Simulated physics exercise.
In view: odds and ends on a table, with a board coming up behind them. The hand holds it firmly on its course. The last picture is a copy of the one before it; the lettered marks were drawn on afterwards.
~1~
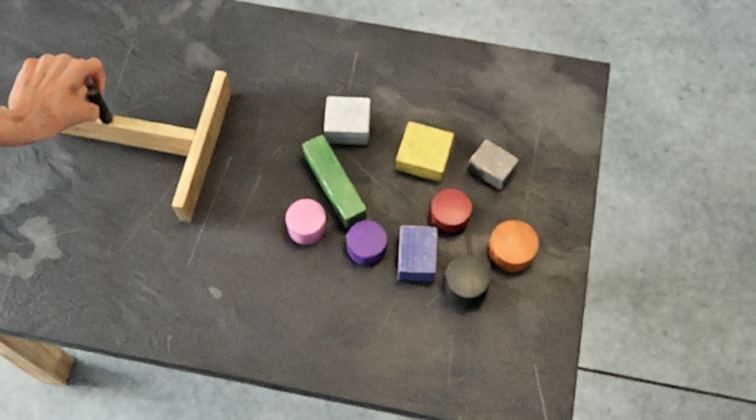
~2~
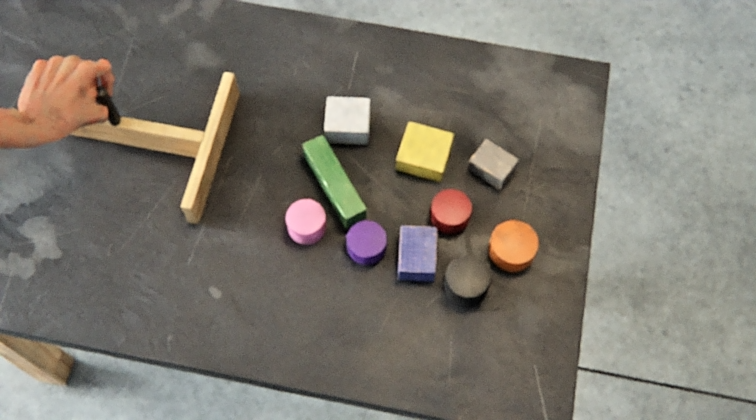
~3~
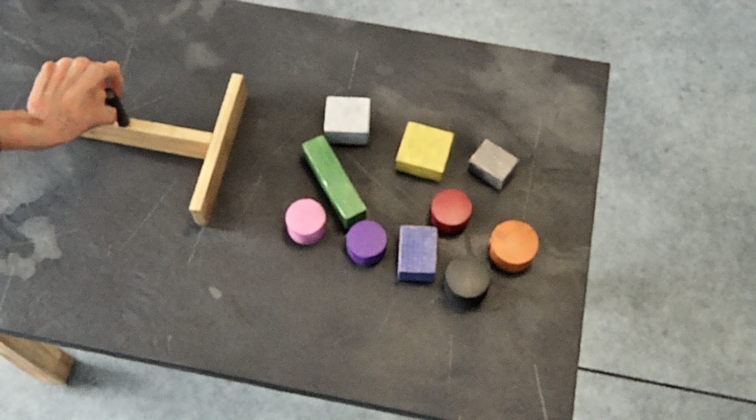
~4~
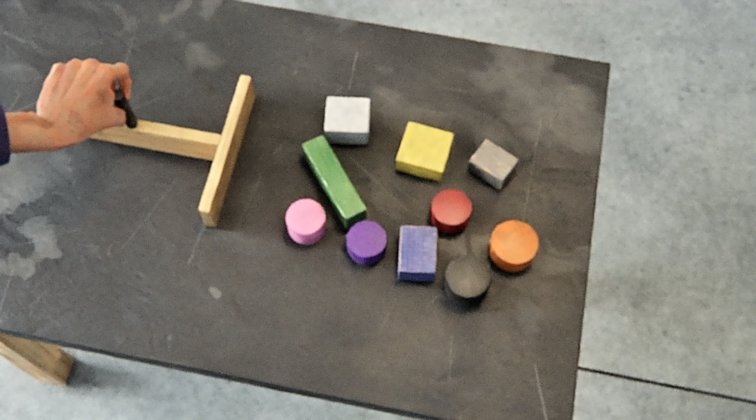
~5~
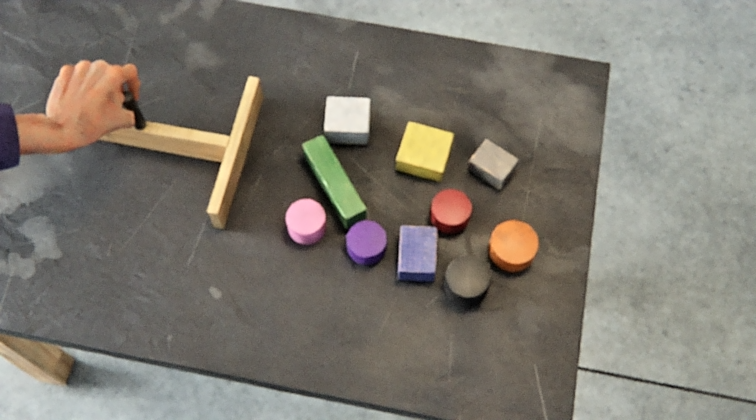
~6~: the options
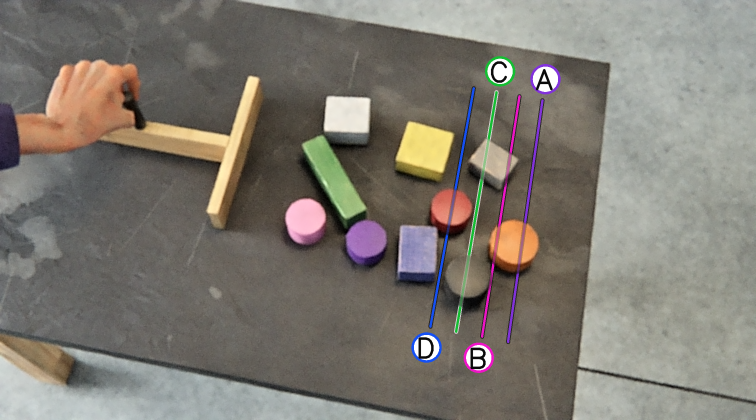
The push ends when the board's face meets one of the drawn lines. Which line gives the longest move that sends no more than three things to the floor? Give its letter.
It can go as far as A.
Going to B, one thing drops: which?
The grey block goes over.
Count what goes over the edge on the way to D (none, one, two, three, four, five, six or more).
The count is none.
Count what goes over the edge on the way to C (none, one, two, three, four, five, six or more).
The count is none.
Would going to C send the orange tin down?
No.
On the marked copy, A at (526, 213); B at (502, 209); C at (478, 204); D at (453, 200).
With A. Early on, board (338, 161); white block (377, 128); purple tin (380, 255).
Further on, board (444, 180); grey block (565, 173); orange tin (525, 247).
At the end, board (527, 196); orange tin over the edge; grey block over the edge; three fallen.
As for the rest, B is within the limit but short; C is within the limit but short; D is within the limit but short.
